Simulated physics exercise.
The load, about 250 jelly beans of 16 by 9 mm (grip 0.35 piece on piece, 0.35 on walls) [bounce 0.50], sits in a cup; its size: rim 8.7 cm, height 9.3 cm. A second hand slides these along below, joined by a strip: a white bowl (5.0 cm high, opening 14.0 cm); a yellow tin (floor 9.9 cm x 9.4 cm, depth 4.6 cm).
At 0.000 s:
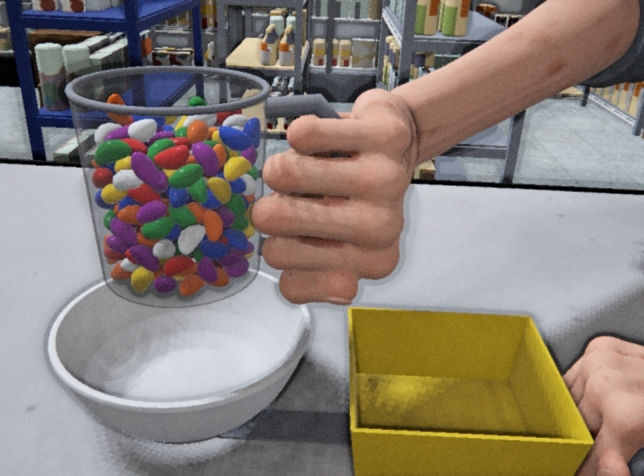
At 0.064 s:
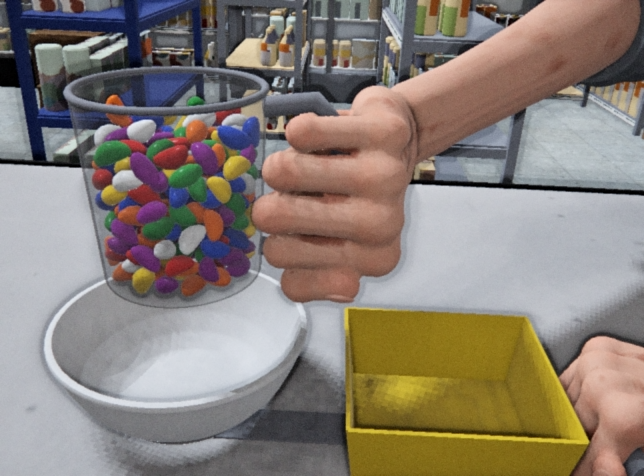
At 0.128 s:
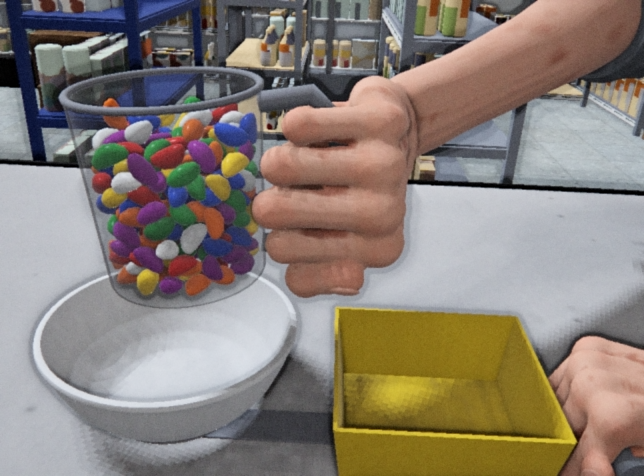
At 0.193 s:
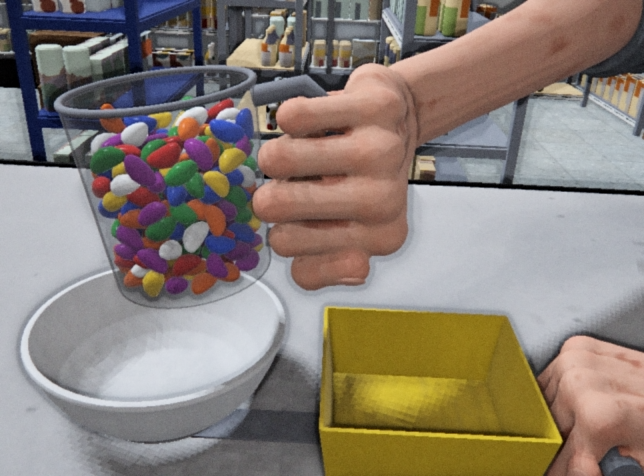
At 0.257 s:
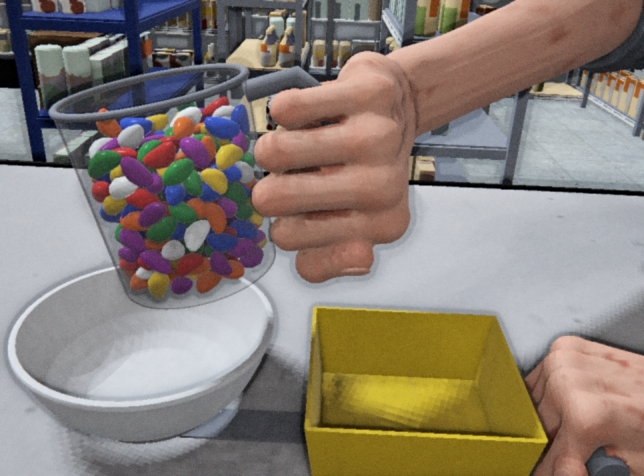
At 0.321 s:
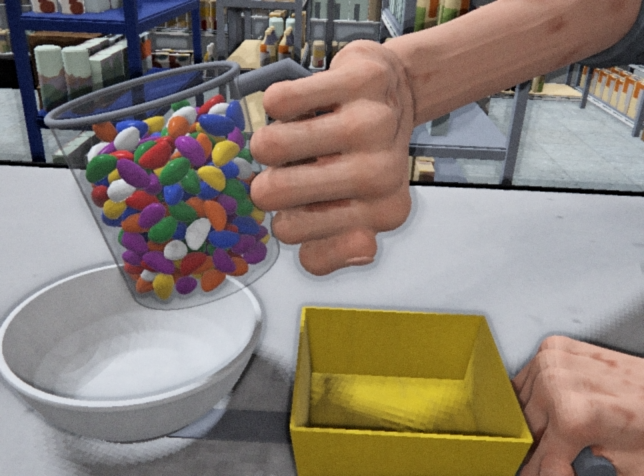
A hand tilting a clear cup of colourful jelly beans leftward while a white bowl and yellow tin slide left below.
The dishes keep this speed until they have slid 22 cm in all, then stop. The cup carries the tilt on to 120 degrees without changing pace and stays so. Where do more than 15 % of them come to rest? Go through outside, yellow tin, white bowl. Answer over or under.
Outside under, yellow tin over, white bowl under.
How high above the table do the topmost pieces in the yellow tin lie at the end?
Some 5.0 cm.
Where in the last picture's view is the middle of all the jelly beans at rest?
At about (61, 379).
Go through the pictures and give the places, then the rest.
Cup at (176, 146); tilt 0 degrees; dishes slid 0.0 cm; lip at (78, 83); top of the load at (212, 119); white bowl at (185, 321); yellow tin at (454, 365), in the first picture.
Cup at (175, 146); tilt 1 degrees; dishes slid 0.2 cm; lip at (76, 85); top of the load at (211, 118), in the second picture.
Cup at (173, 144); tilt 4 degrees; dishes slid 0.8 cm; lip at (72, 90); top of the load at (162, 120), in the third picture.
Cup at (170, 142); tilt 8 degrees; dishes slid 1.5 cm; low side left; lip at (67, 97); top of the load at (192, 120), in the fourth picture.
Cup at (166, 141); tilt 12 degrees; dishes slid 2.1 cm; low side left; lip at (63, 104); top of the load at (240, 120), in the fifth picture.
Cup at (162, 140); tilt 15 degrees; dishes slid 2.8 cm; low side left; lip at (58, 112); top of the load at (235, 116); white bowl at (135, 320); yellow tin at (401, 364). It turns about 60 degrees a second, in the sixth picture.
After 1.00 s, tilt 55 degrees; cup 100 %; middle of all pieces on or above the table near (189, 194).
After 1.56 s, tilt 88 degrees; cup 95 %; middle of all pieces on or above the table near (181, 203).
Then, at 2.07 s, tilt 118 degrees; yellow tin 55 %, cup 40 %; middle of all pieces on or above the table near (107, 318).
After 2.57 s, tilt 120 degrees; yellow tin 95 %; middle of all pieces on or above the table near (57, 380).
By 2.9 s all is still; yellow tin 95 %, white bowl 0 %, outside 5 %, cup 0 %.
